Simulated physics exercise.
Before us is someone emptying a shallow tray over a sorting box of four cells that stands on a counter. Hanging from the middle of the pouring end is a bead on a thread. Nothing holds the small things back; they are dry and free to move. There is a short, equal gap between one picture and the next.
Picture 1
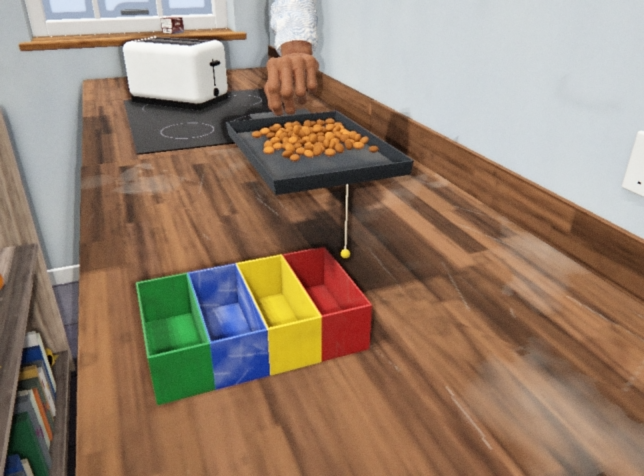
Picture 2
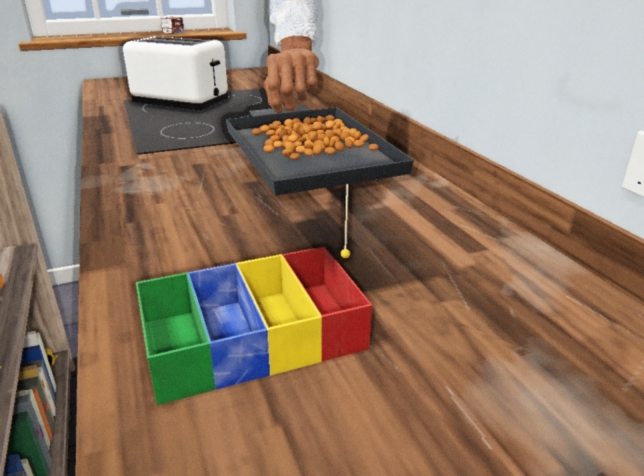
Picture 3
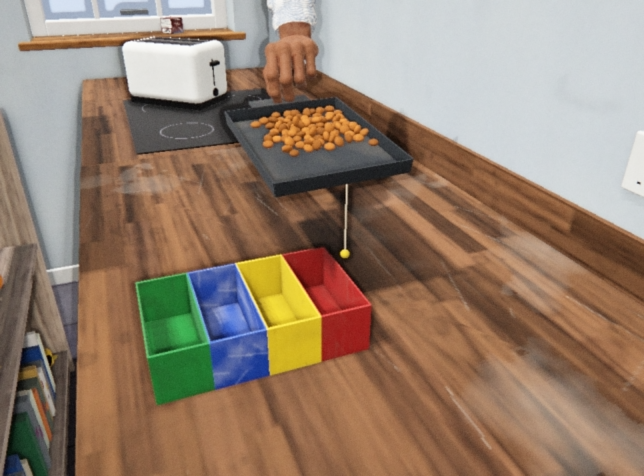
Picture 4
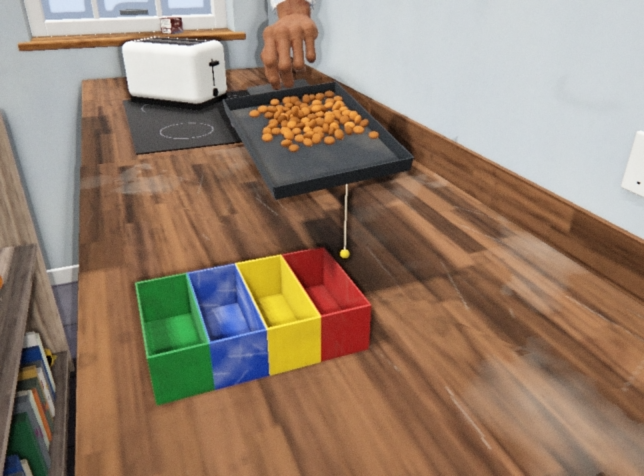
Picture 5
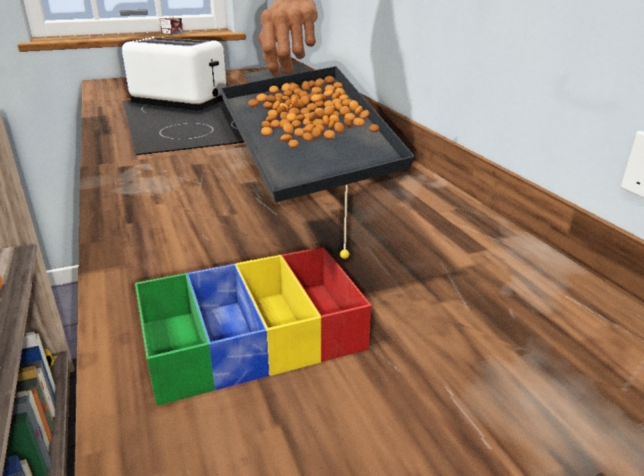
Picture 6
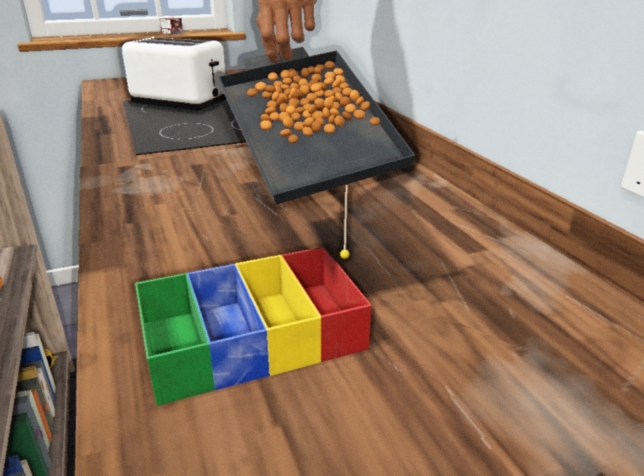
A hand raising the back of a dark tray of brown kibble, its front left corner dipping above a four-coloured sorting box.
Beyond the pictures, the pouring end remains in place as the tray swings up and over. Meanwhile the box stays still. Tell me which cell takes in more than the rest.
I would say the yellow cell.
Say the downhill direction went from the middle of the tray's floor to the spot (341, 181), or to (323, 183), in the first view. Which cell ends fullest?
First place: The red one; second place: The red cell.
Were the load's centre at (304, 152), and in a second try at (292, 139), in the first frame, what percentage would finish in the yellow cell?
Respectively 50 and 50 per cent.
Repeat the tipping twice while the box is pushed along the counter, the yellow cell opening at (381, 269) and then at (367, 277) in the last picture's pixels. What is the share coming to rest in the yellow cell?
0 %, 0 %.
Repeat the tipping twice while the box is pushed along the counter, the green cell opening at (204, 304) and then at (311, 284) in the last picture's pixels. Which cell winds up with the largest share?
For the first position it is the cell in yellow, and for the second it is that green cell.
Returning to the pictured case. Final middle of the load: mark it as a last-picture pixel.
The centre ends up roughly at (300, 335).
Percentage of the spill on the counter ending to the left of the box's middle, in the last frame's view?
Around 10 per cent, give or take.
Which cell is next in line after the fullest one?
The red one.
Just after the last frame, tray tipped steeply; almost all on the tray; about a tenth falling or outside the box.
A moment on, tray tipped past a quarter turn; roughly a quarter on the tray; roughly half in the yellow cell; roughly a quarter in the red cell; about a tenth falling or outside the box.
Further on, tray tipped past a quarter turn; just a few on the tray; roughly half in the yellow cell; roughly a third in the red cell; about a tenth falling or outside the box.
When it is over, tray tipped past a quarter turn; just a few on the tray; roughly half in the yellow cell; roughly a third in the red cell; not one in the green cell; not one in the blue cell; about a tenth outside the box.
